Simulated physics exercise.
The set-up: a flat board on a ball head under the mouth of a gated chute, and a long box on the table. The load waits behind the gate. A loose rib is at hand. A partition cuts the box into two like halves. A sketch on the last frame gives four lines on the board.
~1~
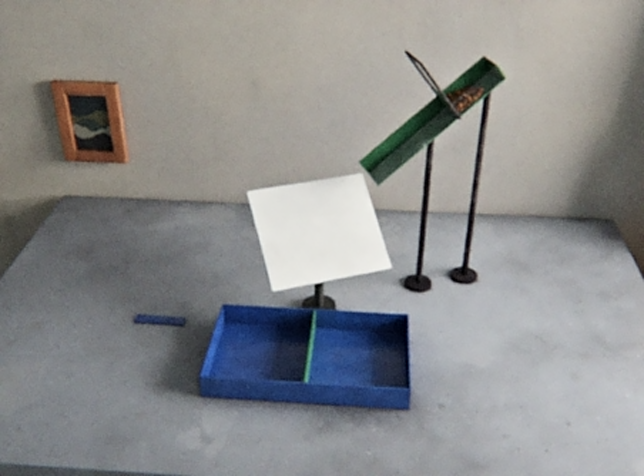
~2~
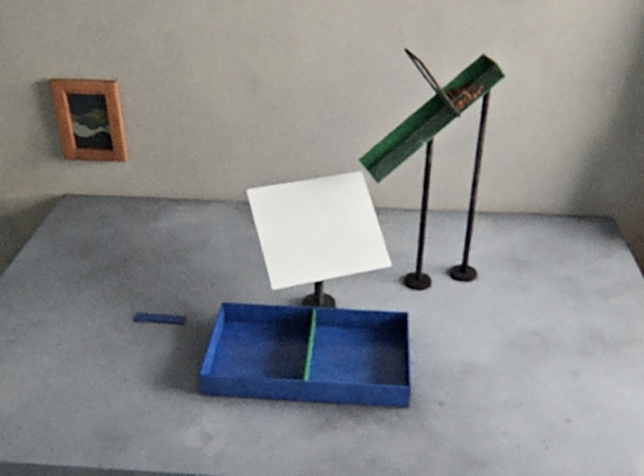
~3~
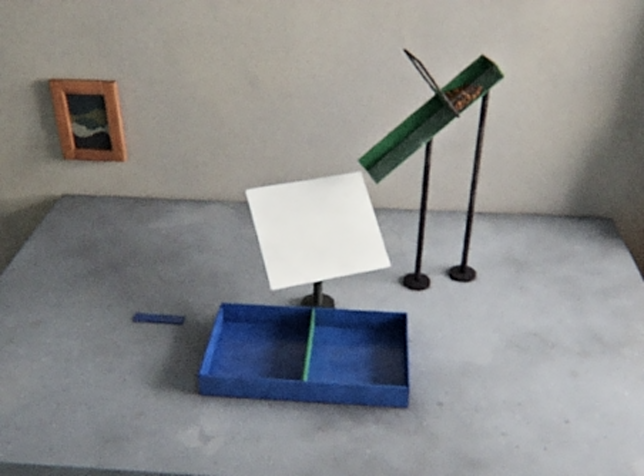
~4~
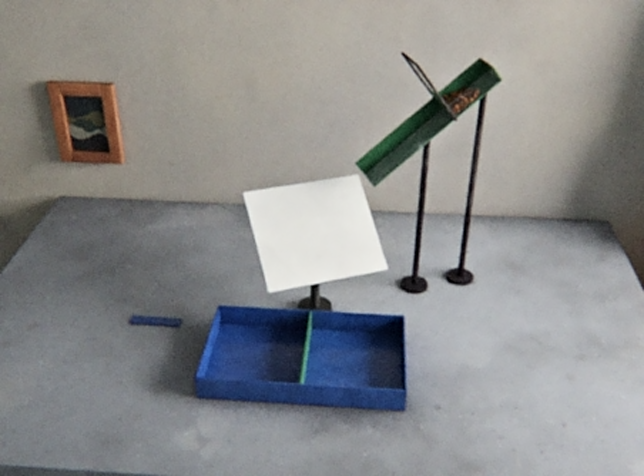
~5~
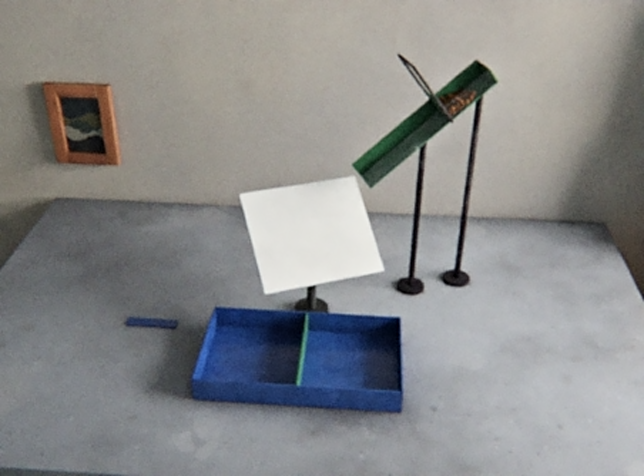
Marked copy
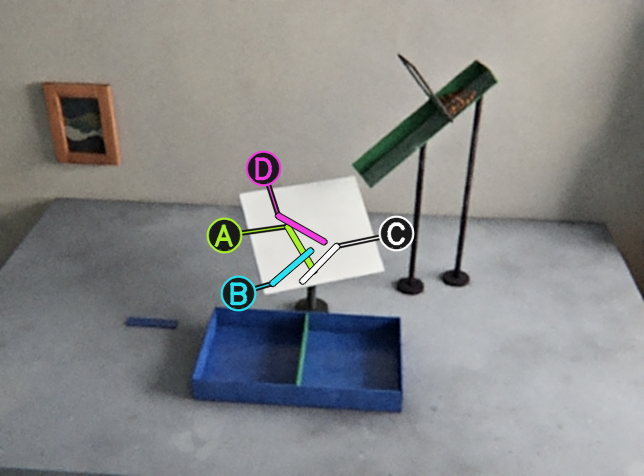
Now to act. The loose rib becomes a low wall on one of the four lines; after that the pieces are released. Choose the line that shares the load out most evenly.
Choose B.
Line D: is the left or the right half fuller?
Right.
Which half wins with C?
Left.
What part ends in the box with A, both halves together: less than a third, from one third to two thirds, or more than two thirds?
Line A gives more than two thirds.
On the marked copy, line A from (287, 226) to (314, 270); line B from (310, 250) to (272, 283); line C from (336, 246) to (302, 281); line D from (278, 215) to (324, 241).
With A, of what is caught, none at all in the left half, the whole lot in the right.
With B, of what is caught, close to half in the left half, close to half in the right.
With C, of what is caught, all but a few in the left half, a small share in the right.
With D, of what is caught, none at all in the left half, the whole lot in the right.
